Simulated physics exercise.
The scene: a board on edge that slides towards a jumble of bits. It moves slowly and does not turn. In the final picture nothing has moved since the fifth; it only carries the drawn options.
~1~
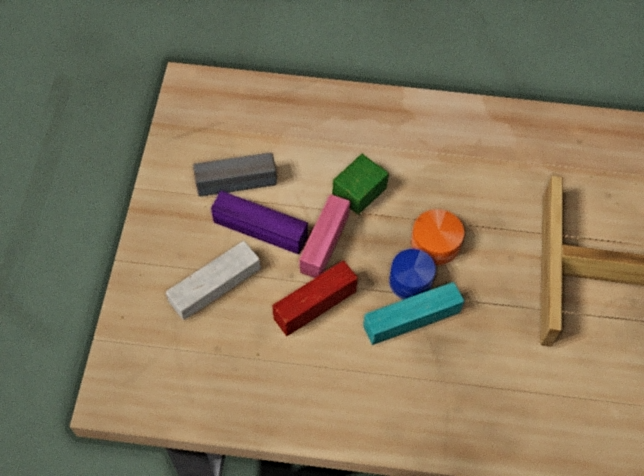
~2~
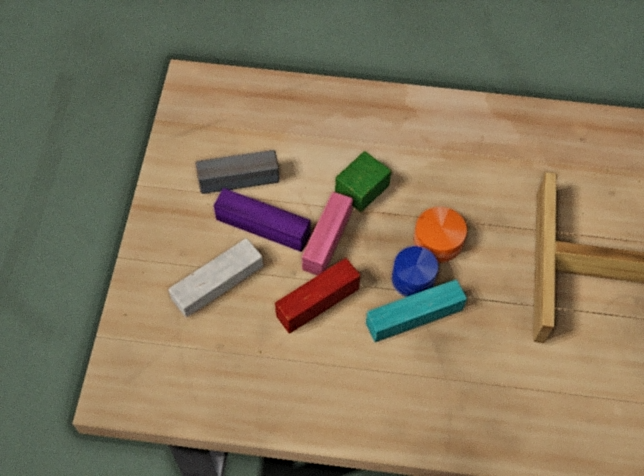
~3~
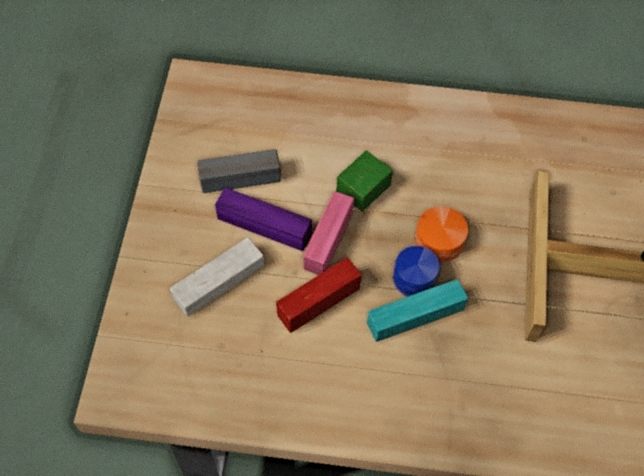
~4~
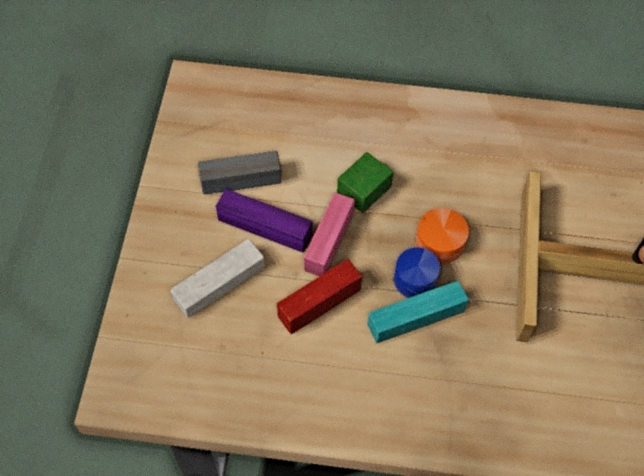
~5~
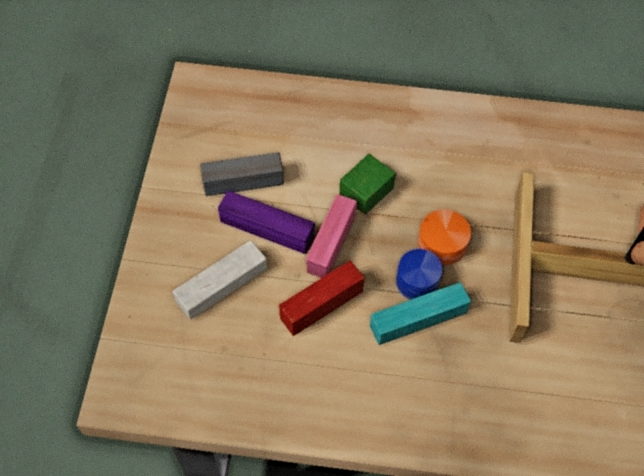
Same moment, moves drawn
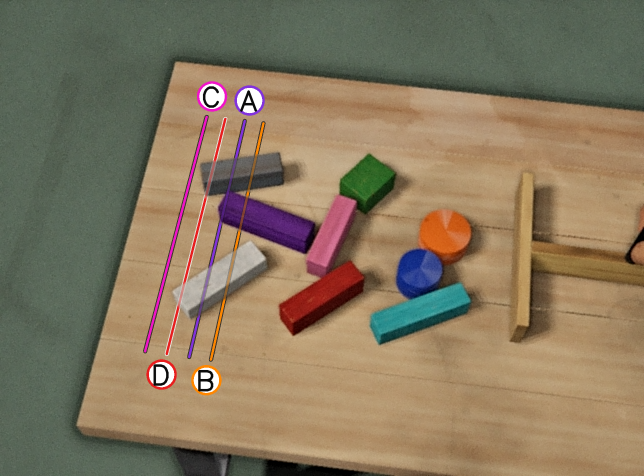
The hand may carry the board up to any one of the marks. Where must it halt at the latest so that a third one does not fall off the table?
Stop at D.
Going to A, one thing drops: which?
The purple stick.
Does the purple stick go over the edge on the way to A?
Yes.
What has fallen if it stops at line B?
The purple stick goes over.
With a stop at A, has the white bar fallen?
By then, no.
On the marked copy, A at (219, 230); B at (239, 232); C at (178, 225); D at (198, 228).
With D. Early on, board (407, 231); turquoise bar (351, 325); orange tin (377, 223).
Further on, board (291, 218); purple stick (173, 206); grey stick (210, 171).
At the end, board (199, 207); purple stick over the edge; grey stick over the edge; two fallen.
As for the rest, A is within the limit but short; B is within the limit but short; C drops three.
